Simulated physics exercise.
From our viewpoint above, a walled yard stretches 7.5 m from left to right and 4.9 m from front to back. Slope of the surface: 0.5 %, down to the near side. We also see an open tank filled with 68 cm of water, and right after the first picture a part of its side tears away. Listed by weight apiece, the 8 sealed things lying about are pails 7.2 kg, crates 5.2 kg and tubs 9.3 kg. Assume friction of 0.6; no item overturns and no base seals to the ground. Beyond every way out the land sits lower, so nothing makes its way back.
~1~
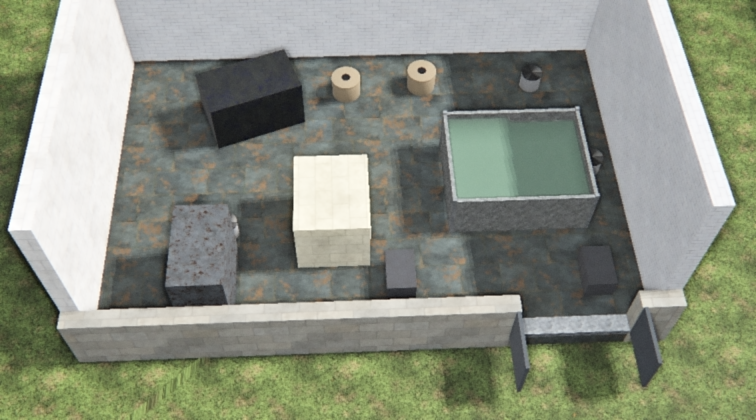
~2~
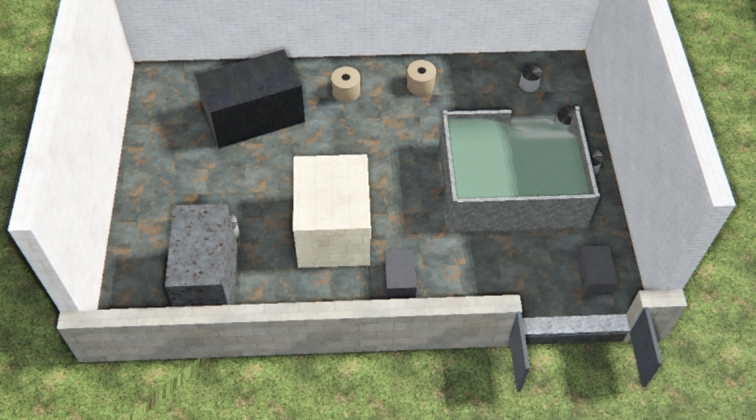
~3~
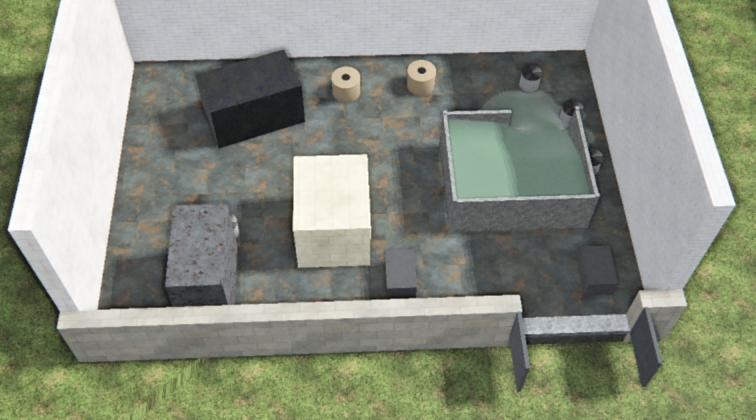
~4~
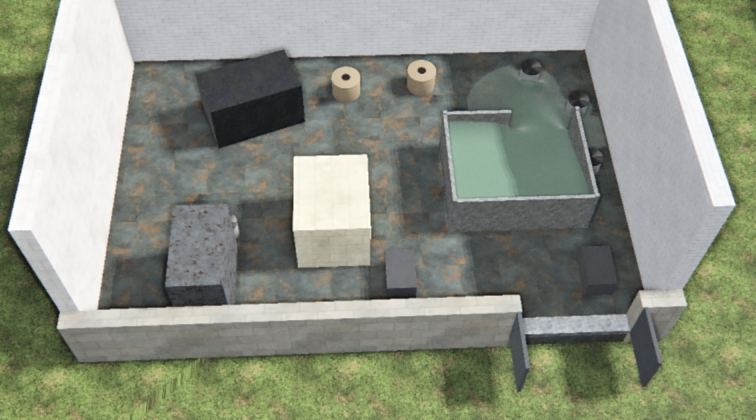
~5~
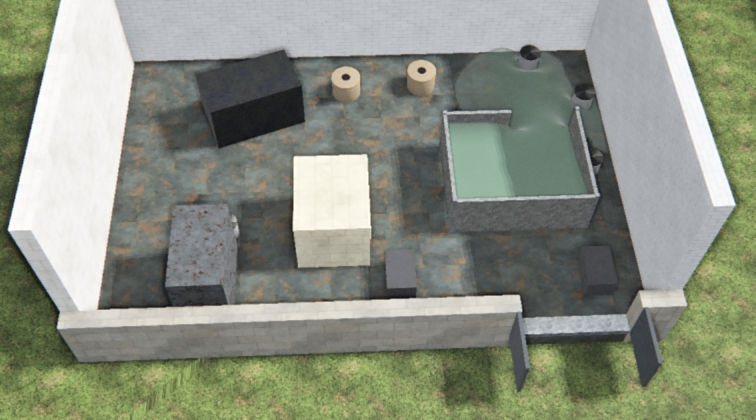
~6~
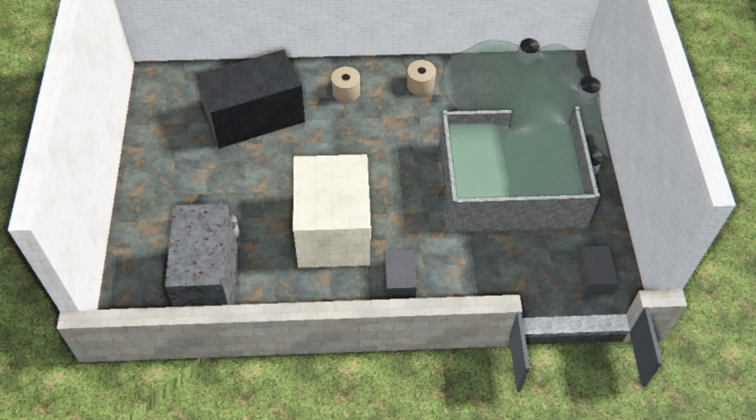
Open tank of greenish water losing part of its side in a walled yard, water spreading across the floor and shifting two dark pails.
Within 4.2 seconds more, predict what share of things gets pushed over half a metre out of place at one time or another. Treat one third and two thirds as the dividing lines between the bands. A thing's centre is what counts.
We'll see a large share moved that far, two thirds or beyond.
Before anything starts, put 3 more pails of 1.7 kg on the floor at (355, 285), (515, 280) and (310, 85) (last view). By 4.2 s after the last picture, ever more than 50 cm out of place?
First stays inside, second stays inside, third goes beyond.
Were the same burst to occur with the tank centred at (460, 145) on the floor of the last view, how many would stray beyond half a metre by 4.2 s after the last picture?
Count: 6.
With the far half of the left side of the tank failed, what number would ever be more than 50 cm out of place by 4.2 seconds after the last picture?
2.
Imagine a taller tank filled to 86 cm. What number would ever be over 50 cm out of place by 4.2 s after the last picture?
Then 7 of them.
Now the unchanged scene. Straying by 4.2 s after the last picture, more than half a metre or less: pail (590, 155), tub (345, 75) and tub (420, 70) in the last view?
The first is beyond the limit, the second beyond the limit, and the third beyond the limit.
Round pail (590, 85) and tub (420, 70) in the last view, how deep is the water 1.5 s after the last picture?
About 31 and 3 cm.
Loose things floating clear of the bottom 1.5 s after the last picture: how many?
2.
Then, 0.4 s after the last picture 2 of 8 are over 50 cm from their spots; 2 afloat.
Then, 1.5 s after the last picture 2 of 8 are over 50 cm from their spots; 2 afloat.
Then, 2.8 s after the last picture 5 of 8 are over 50 cm from their spots; 2 afloat.
Then, 4.2 s after the last picture 6 of 8 are over 50 cm from their spots, and 6 have been at some point; 2 afloat.
